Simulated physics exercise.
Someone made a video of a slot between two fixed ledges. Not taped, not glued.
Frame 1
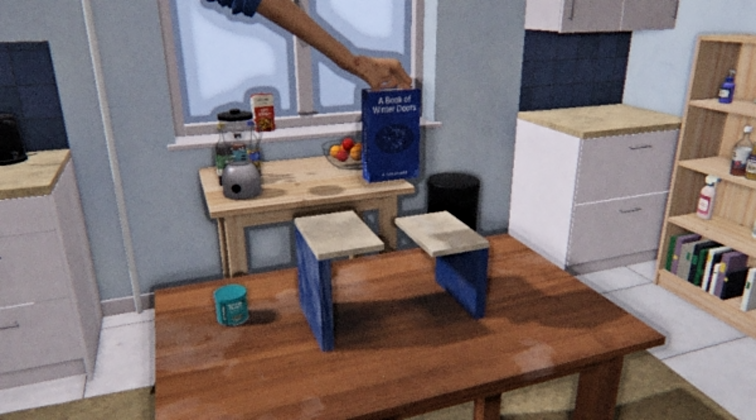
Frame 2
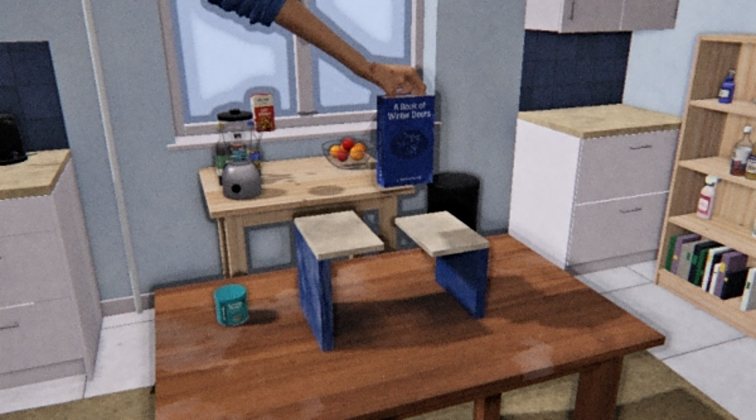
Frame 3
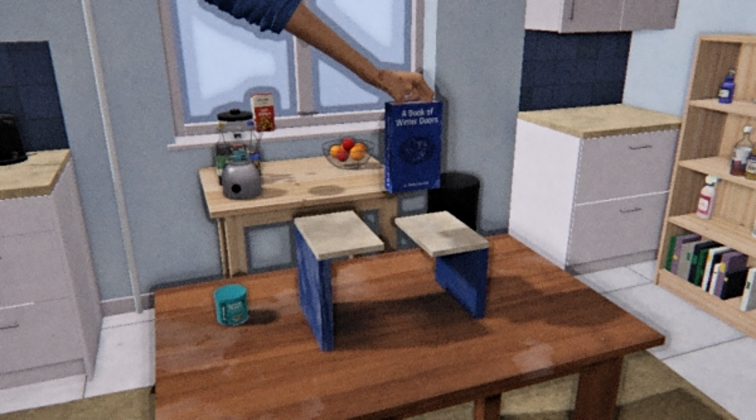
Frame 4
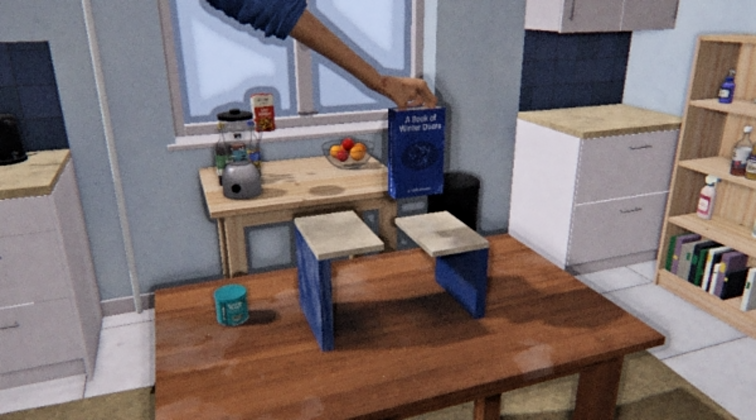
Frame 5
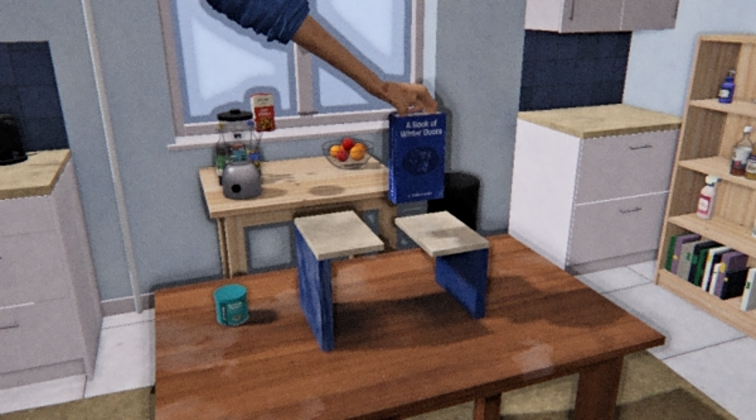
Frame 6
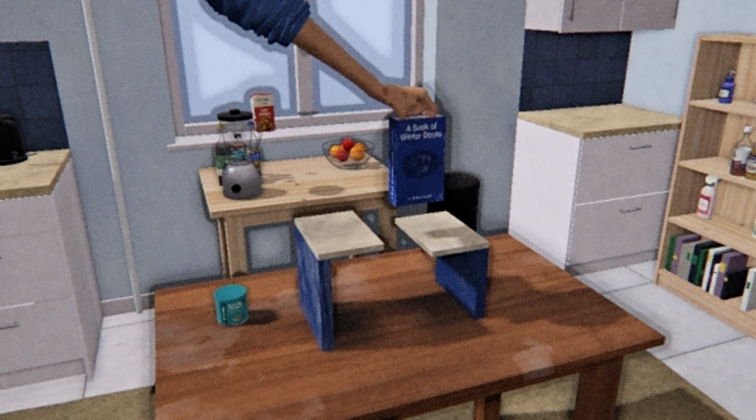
Blue book gripped by a hand moving slightly right and lowering a little above two stands on a wooden table, then staying still.
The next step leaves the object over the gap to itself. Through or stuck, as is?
My bet is it stays put up there.
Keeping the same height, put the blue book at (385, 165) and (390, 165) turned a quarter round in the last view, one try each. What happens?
The first attempt does not get through, the second attempt makes it through.
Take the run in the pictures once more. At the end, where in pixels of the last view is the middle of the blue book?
Roughly (416, 194).
Then, 0.20 s after the last picture, blue book slid a little near (416, 179).
Then, 0.30 s after the last picture, blue book slid about its own width near (416, 194).
At rest, moved from the start, blue book; turquoise tin in place. Seen from the same camera at the end, blue book near (416, 194). The book stays on top.
